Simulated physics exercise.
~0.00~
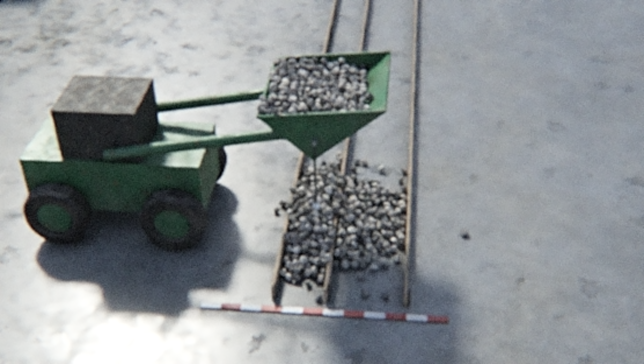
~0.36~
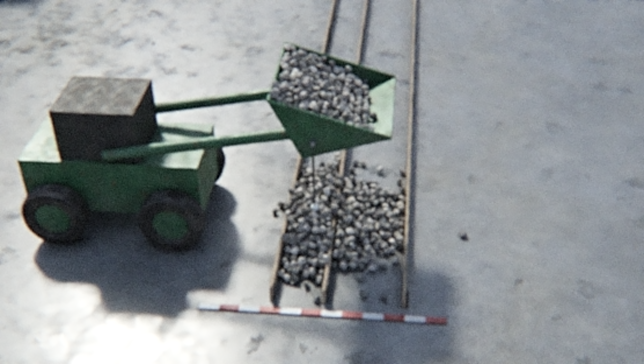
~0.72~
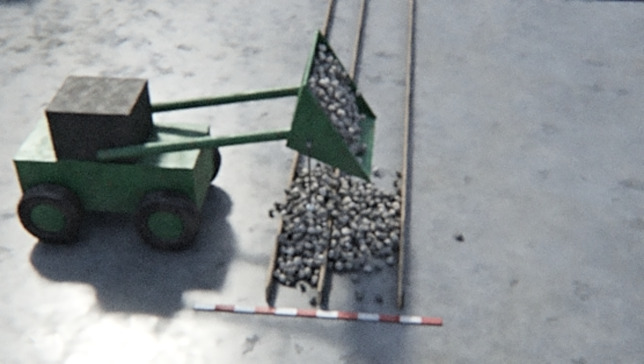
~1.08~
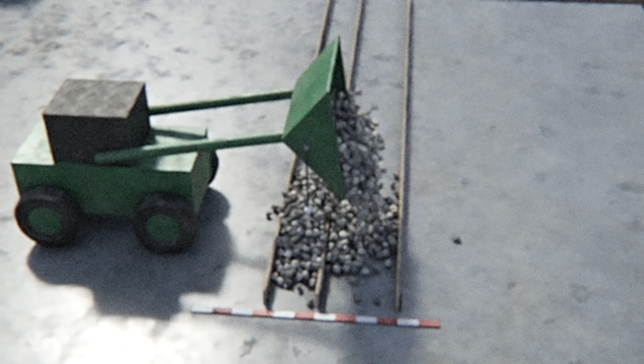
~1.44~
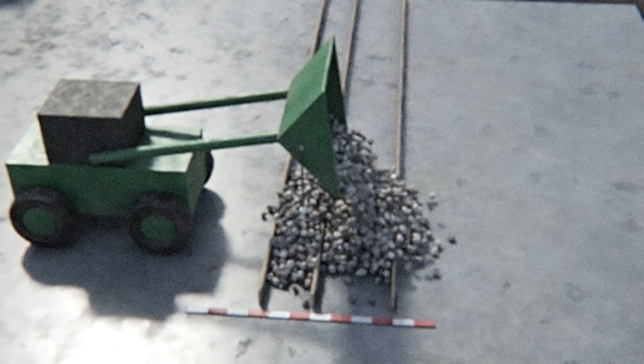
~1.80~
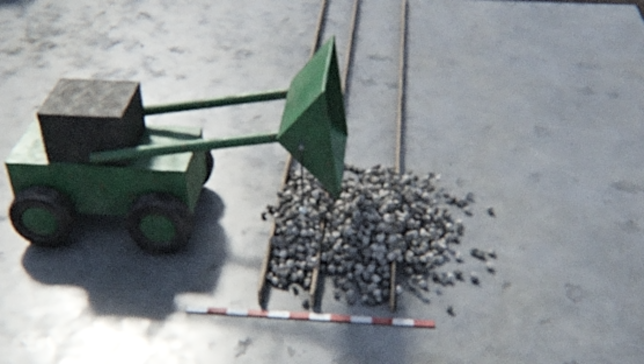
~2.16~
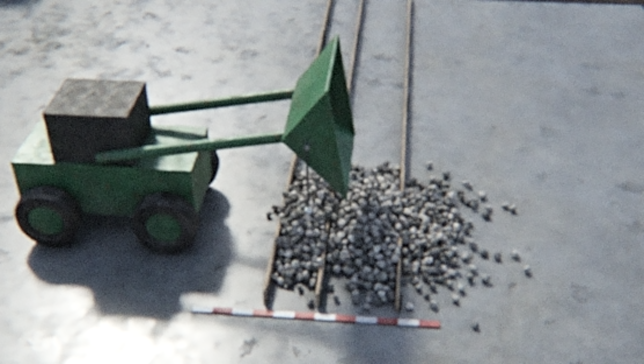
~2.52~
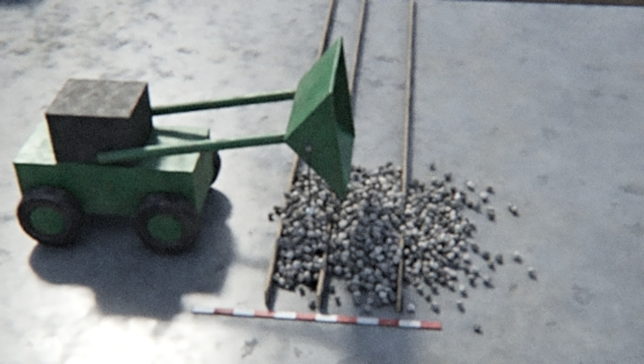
In this clip, a green loader tips its raised bucket of gray stones forward over an existing pile lying between planks, and the stones pour out, spreading rightward past the last plank until the bucket hangs steeply tilted above a wider, scattered heap.
